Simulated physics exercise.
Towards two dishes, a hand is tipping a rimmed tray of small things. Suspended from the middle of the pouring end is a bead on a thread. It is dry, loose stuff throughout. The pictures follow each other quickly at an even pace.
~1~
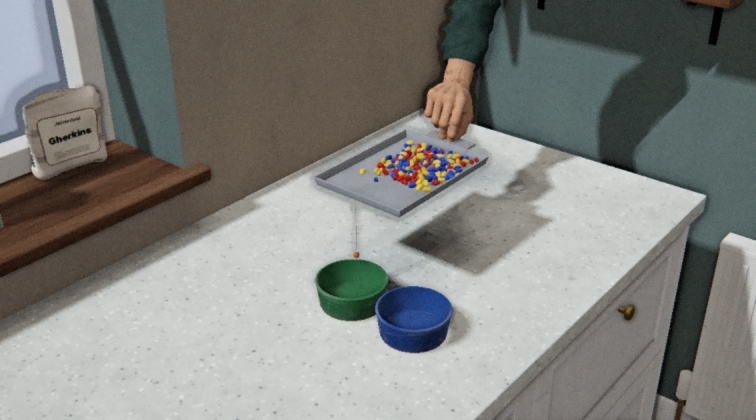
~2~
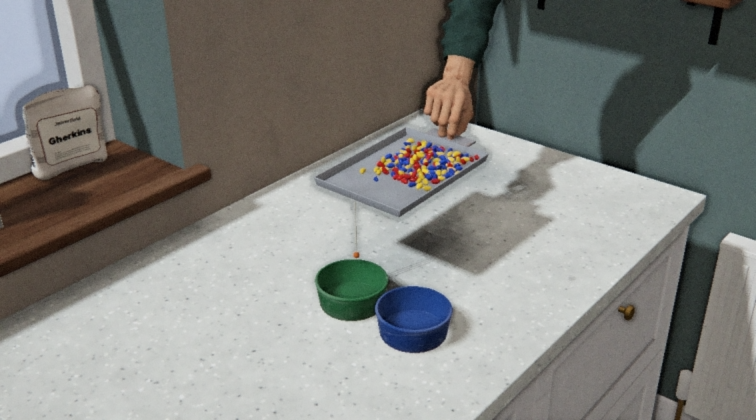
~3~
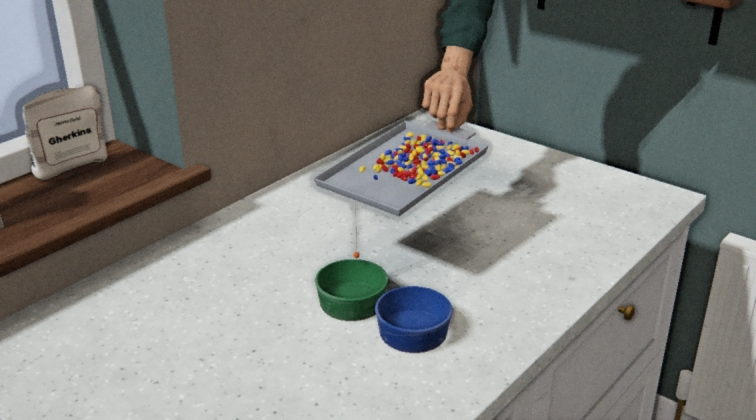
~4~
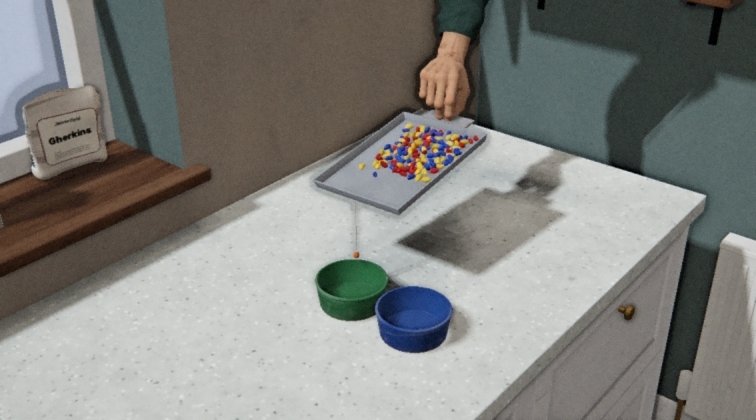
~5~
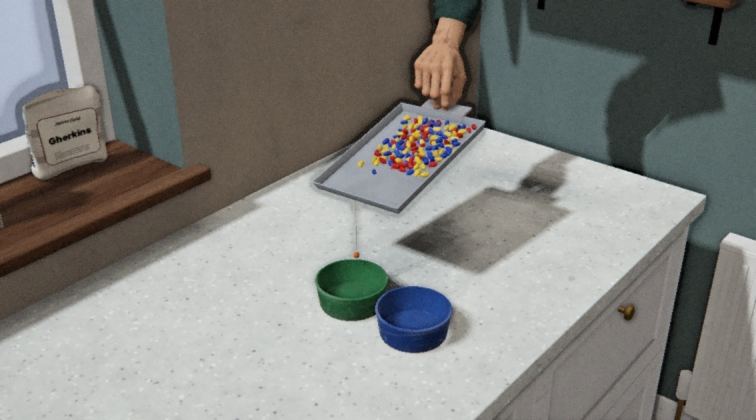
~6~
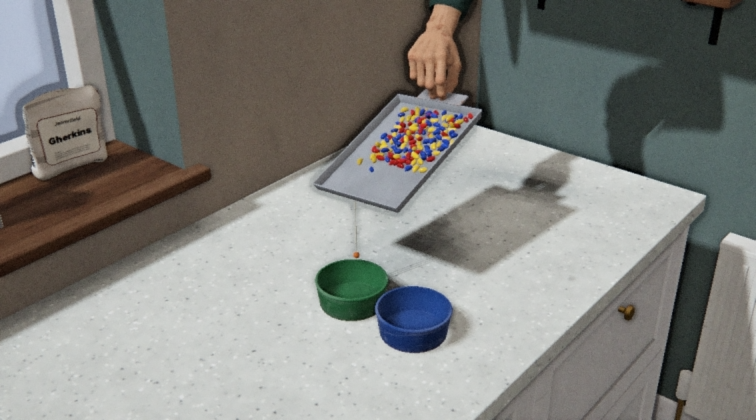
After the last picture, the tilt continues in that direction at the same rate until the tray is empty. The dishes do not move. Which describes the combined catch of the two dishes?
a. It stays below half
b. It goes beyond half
a.
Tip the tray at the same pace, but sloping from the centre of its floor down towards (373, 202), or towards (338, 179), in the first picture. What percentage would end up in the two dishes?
About 80 and 0 percent.
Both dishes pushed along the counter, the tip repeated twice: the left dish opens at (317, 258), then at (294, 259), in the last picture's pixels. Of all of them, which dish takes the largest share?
The first try favours the leftmost one, and the second try favours the leftmost one.
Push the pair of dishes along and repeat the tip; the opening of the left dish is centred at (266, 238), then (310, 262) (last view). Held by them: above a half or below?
Well, it comes to a greater portion at first and a greater portion after that.
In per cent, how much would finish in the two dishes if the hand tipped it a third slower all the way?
Around 40 percent.
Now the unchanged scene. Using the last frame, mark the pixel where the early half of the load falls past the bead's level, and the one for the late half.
For the early half I get (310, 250), and for the late half (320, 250).
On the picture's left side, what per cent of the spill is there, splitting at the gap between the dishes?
Close to 100 in a hundred.
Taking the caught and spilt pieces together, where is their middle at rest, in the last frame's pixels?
Somewhere around (301, 284) in the final view.
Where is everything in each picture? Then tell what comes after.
The first frame shows corners of the pouring end (317, 177) and (399, 209), level; middle of the load (423, 163), jelly beans; left dish (328, 304); right dish (391, 335); bead on its thread (356, 255).
The second frame shows corners of the pouring end (317, 177) and (399, 209), level; middle of the load (423, 162).
The third frame shows corners of the pouring end (317, 178) and (399, 208), tipped barely, lowest at the left corner; middle of the load (423, 157).
The fourth frame shows corners of the pouring end (316, 179) and (398, 207), tipped a little, lowest at the left corner; middle of the load (422, 149).
The fifth frame shows corners of the pouring end (316, 181) and (397, 206), tipped clearly, lowest at the left corner; middle of the load (420, 142).
The sixth frame shows corners of the pouring end (315, 183) and (396, 206), tipped clearly, lowest at the left corner; middle of the load (419, 137); left dish (328, 304); right dish (391, 335).
Just after the last frame, tray tipped steeply; the larger part on the tray; just a few in the left dish; just a few outside both; roughly a quarter in the air.
A moment on, tray tipped past a quarter turn; roughly a quarter on the tray; about a tenth in the left dish; roughly half outside both; roughly a quarter in the air.
Further on, tray tipped past a quarter turn; roughly a quarter in the left dish; the larger part outside both.
When it is over, tray tipped past a quarter turn; not one in the right dish; roughly a quarter in the left dish; the larger part outside both.
